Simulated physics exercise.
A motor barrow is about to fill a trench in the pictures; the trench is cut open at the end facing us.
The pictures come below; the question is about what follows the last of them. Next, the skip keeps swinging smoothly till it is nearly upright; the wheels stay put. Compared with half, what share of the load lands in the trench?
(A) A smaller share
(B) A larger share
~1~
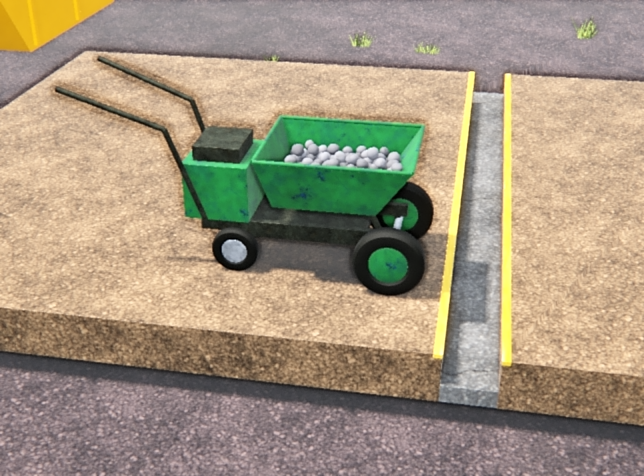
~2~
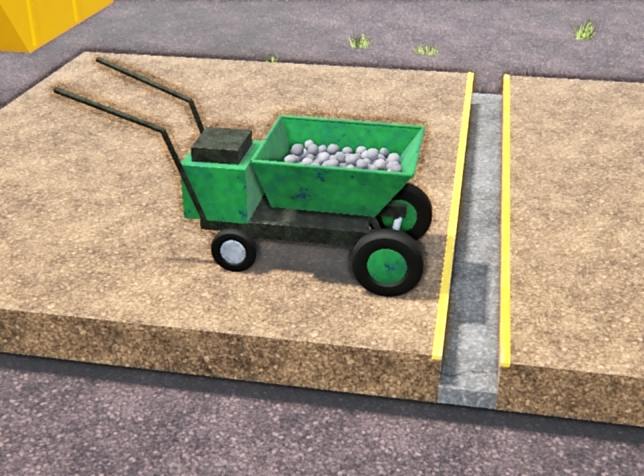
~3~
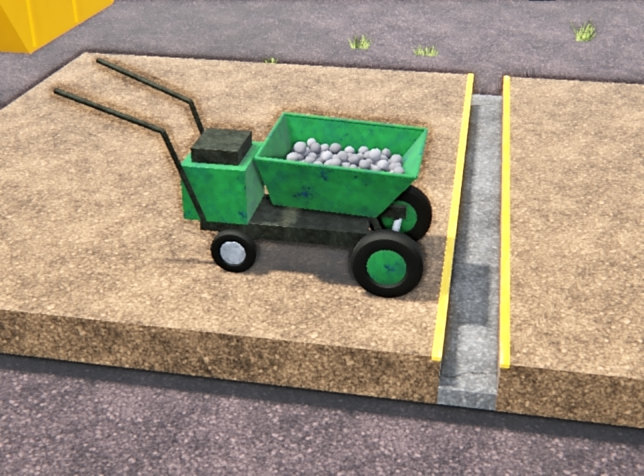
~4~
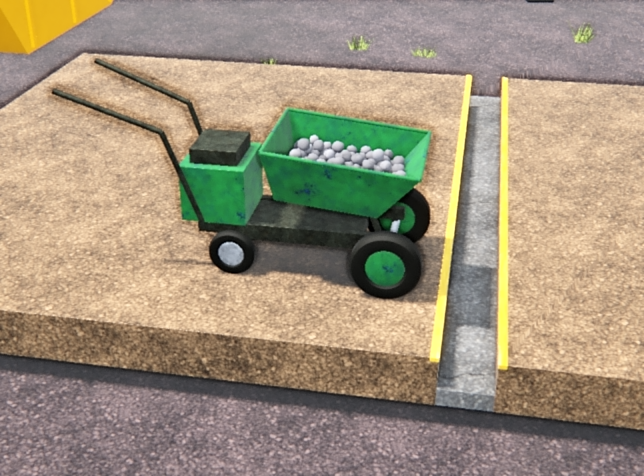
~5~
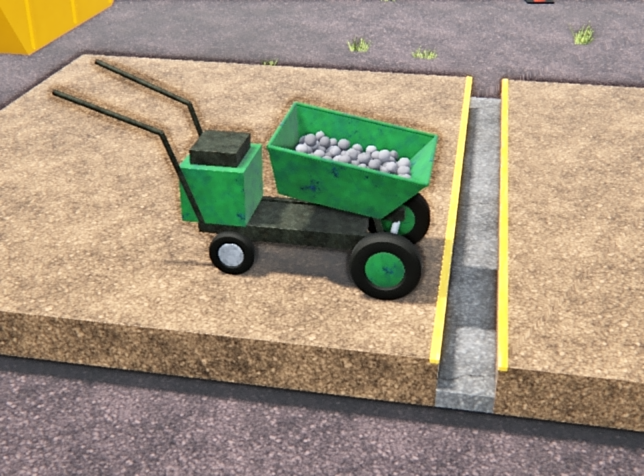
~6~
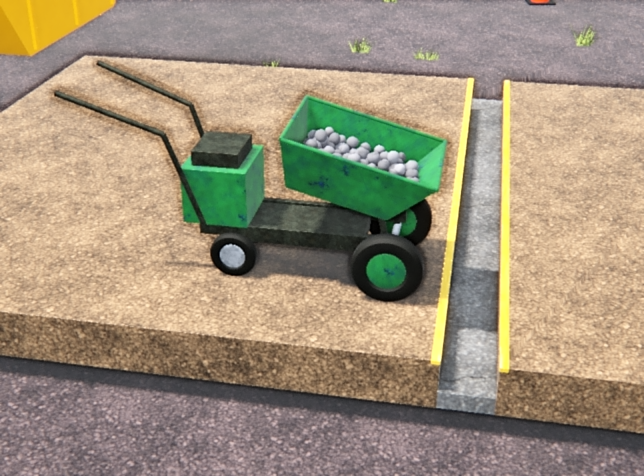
A smaller share (A).
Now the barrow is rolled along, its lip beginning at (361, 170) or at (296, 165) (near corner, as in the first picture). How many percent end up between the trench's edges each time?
First spot: 100 %, second spot: 20 %.
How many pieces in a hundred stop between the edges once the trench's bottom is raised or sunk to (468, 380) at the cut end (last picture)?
It would be close to 30 percent.
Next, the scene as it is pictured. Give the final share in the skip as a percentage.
It is some 0 percent.
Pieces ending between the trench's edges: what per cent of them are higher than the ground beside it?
Share: Around 0 %.
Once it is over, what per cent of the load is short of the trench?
0 %.
Shortly afterwards, skip tipped steeply; the whole lot in the skip.
Next, skip tipped right over; all but a few in the skip; only a few in or heaped over the trench; only a few beyond it; only a few falling.
Some moments later, skip tipped right over; near a quarter in the skip; a little in or heaped over the trench; near two thirds beyond it.
In the end, skip tipped right over; near a third in or heaped over the trench; near two thirds beyond it.
